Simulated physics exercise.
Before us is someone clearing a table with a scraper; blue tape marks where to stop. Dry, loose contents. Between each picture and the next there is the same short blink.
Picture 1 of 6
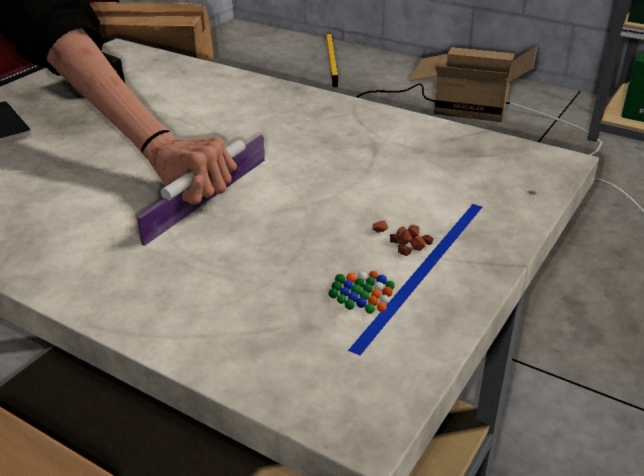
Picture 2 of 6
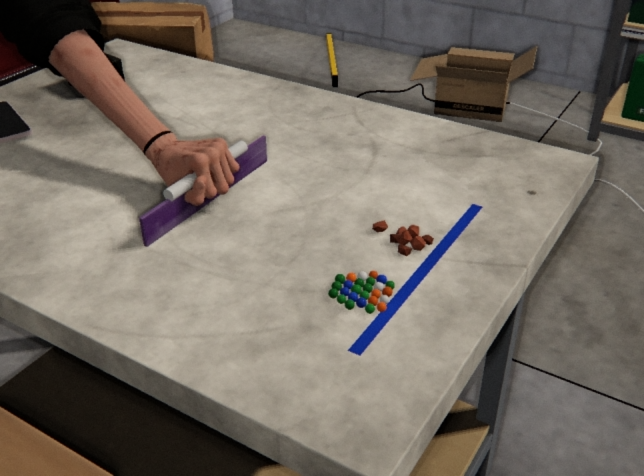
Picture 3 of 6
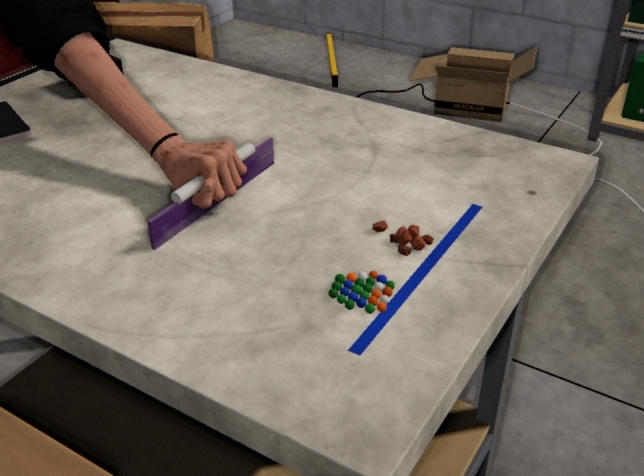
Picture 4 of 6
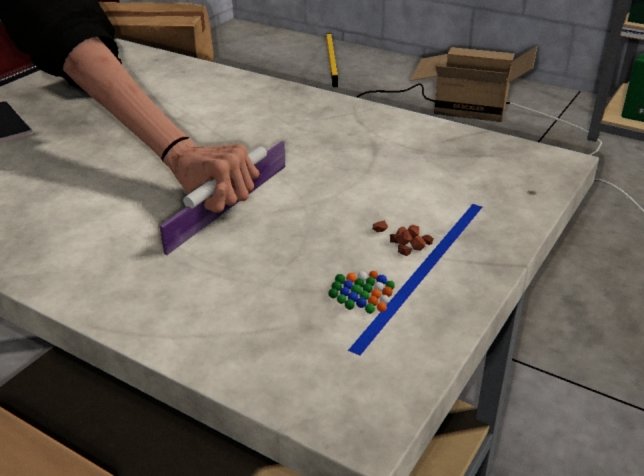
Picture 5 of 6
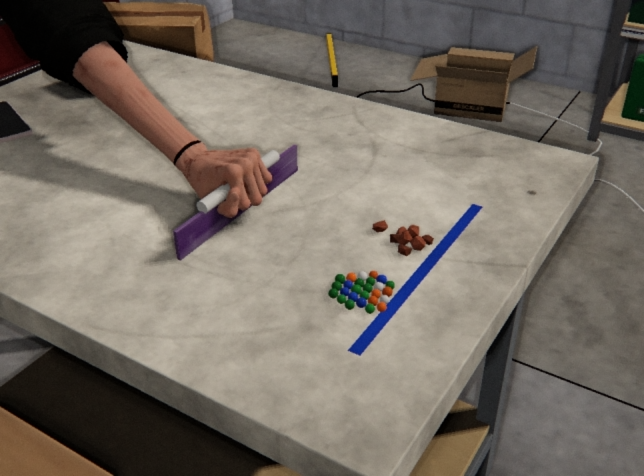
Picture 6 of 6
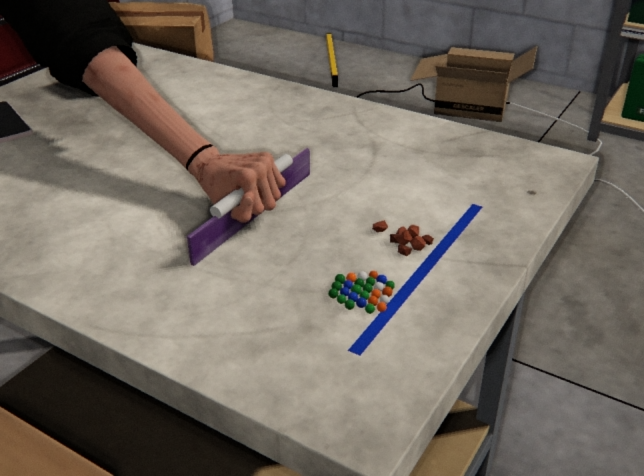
A hand gripping a purple scraper by its pale handle slides it slowly rightward and slightly nearer across a stone-like tabletop, while the colourful beads, the reddish-brown chunks behind them and the blue tape stay still.
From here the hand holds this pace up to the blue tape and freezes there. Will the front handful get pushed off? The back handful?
Result: Front handful: Some lost; back handful: None lost.
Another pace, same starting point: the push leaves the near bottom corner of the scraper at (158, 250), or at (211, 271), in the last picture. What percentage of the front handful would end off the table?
0 %, then 100 %.
Then, 0.36 s past the last view, scraper still moving, near (341, 217); front handful all on the table, its front near (382, 307); back handful all on the table, its front near (426, 240).
Then, 0.74 s past the last view, scraper stopped at the blue tape; front handful all on the table, its front near (441, 346); back handful all on the table, its front near (478, 264).
Then, 1.02 s past the last view, scraper stopped at the blue tape; front handful about half over the edge; back handful all on the table, its front near (480, 264).
Finally, scraper stopped at the blue tape; front handful all over the edge; back handful all on the table, its front near (480, 264).
